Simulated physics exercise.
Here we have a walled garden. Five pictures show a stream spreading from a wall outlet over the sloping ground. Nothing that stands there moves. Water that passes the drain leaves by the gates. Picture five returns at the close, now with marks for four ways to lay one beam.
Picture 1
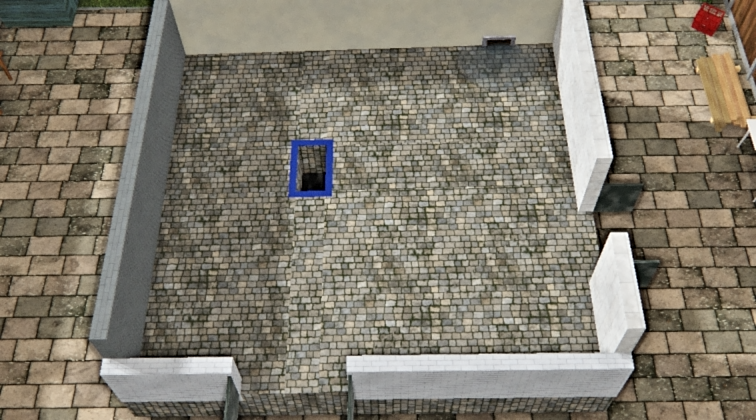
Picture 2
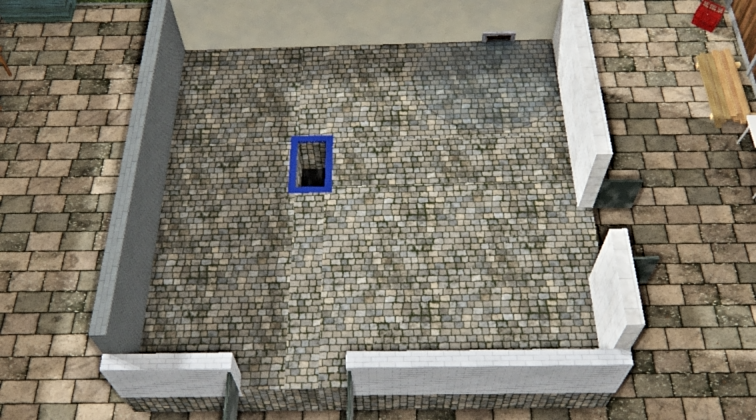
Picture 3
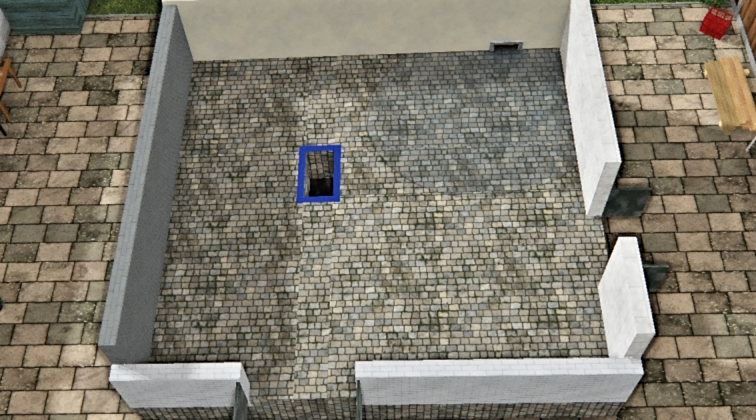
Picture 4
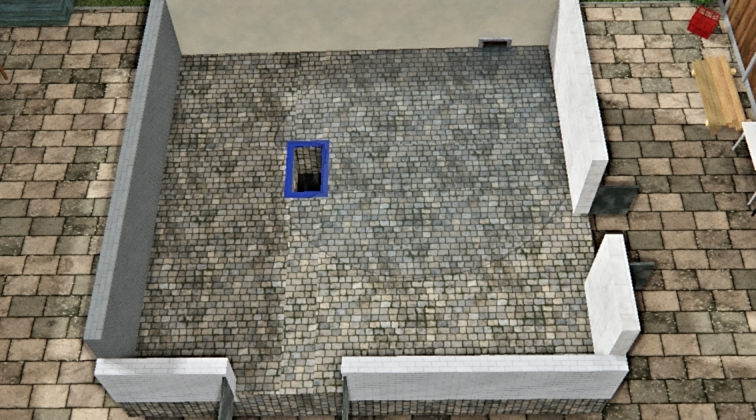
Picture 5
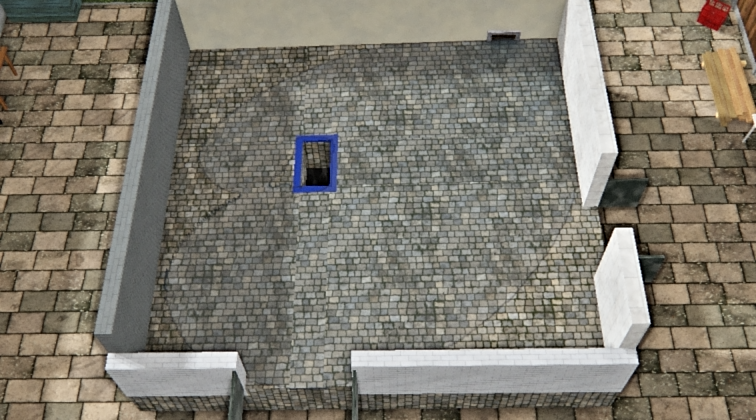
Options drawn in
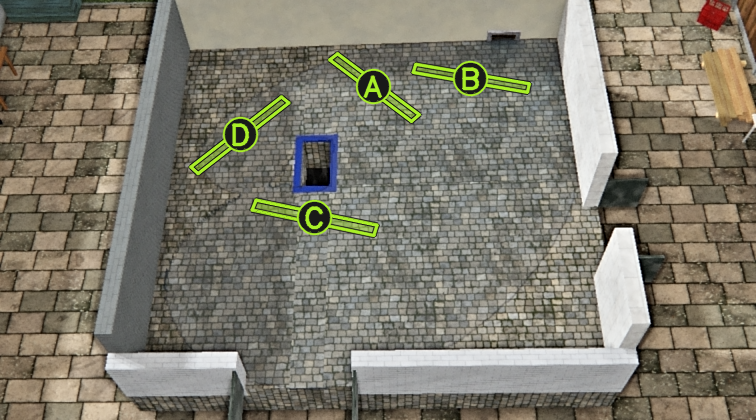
A dark, wet-looking patch spreads from the small outlet at the top right of a walled, stone-paved yard, widening down and leftward across the paving until it surrounds the blue-framed opening and covers most of the ground.
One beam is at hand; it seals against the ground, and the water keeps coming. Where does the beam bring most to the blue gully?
Best: C.
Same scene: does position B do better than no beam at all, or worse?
It is worse.
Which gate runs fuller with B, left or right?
The left gate.
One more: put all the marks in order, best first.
The order is C, D, A, B.
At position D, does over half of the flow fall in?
No, it does not.
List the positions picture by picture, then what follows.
Outfall at (499, 41); blue gully at (311, 168); open gate at (296, 378); open gate at (584, 246); water covers 3 % of the ground and shows as far out as (469, 78); blue gully still dry.
Water covers 10 % of the ground and shows as far out as (459, 122); blue gully still dry.
Water covers 22 % of the ground and shows as far out as (450, 191); blue gully still dry.
Water covers 41 % of the ground and shows as far out as (304, 230); blue gully taking water.
Water covers 69 % of the ground and shows as far out as (171, 308); blue gully taking water.
On the marked copy, A from (333, 56) to (415, 118); B from (414, 68) to (528, 88); C from (254, 205) to (375, 230); D from (194, 170) to (285, 99).
With A, about 11 % of the stream runs into the blue gully, about 78 % out by the gates.
With B, about 7 % of the stream runs into the blue gully, about 82 % out by the gates.
With C, about 33 % of the stream runs into the blue gully, about 55 % out by the gates.
With D, about 22 % of the stream runs into the blue gully, about 67 % out by the gates.
